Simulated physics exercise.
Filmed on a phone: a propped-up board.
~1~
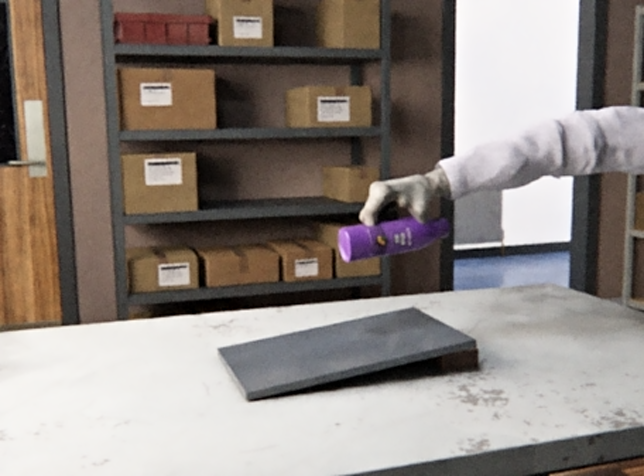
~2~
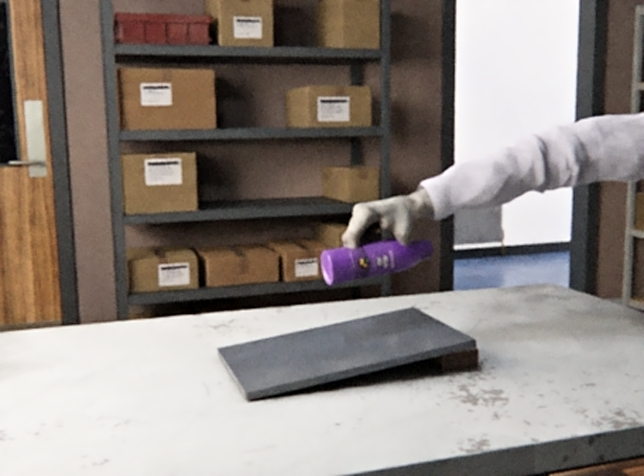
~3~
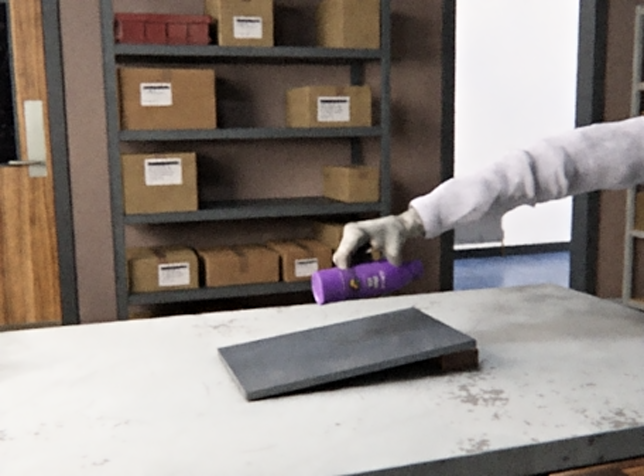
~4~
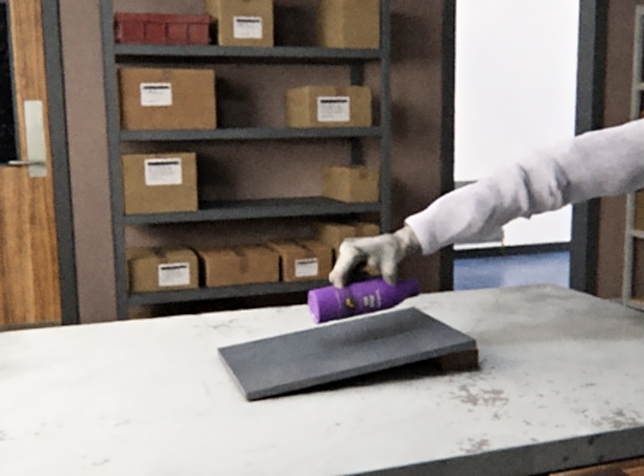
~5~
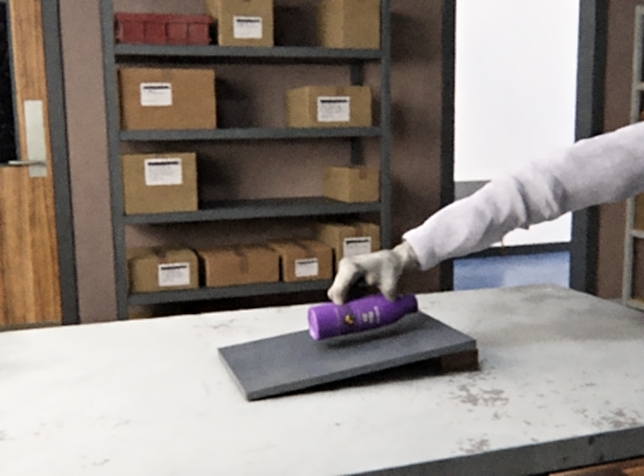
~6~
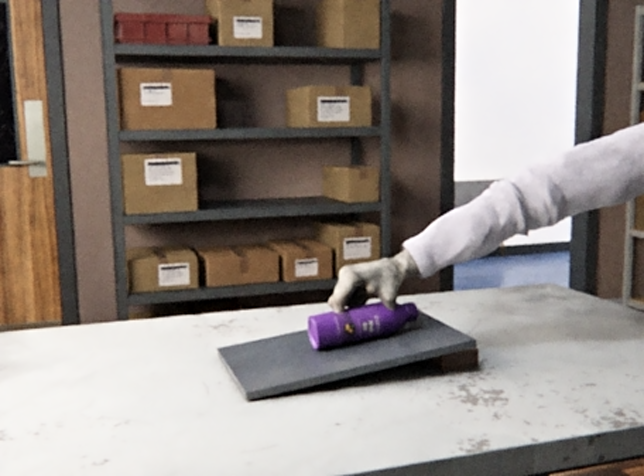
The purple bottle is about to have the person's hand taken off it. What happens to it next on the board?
It is stationary.
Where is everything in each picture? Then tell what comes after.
On its way; purple bottle (395, 236), in the first picture.
On its way; purple bottle (379, 258), in the second picture.
On its way; purple bottle (369, 279), in the third picture.
On its way; purple bottle (366, 297), in the fourth picture.
On its way; purple bottle (365, 313), in the fifth picture.
Set down, still held; purple bottle (364, 322), in the sixth picture.
Then, 0.20 s past the last view, nothing moves.
Then, 0.50 s past the last view, purple bottle resting near (364, 322).
Finally, it is still in place. Final places as the last picture's camera would see them, purple bottle near (364, 322). The purple bottle stays where it is put.
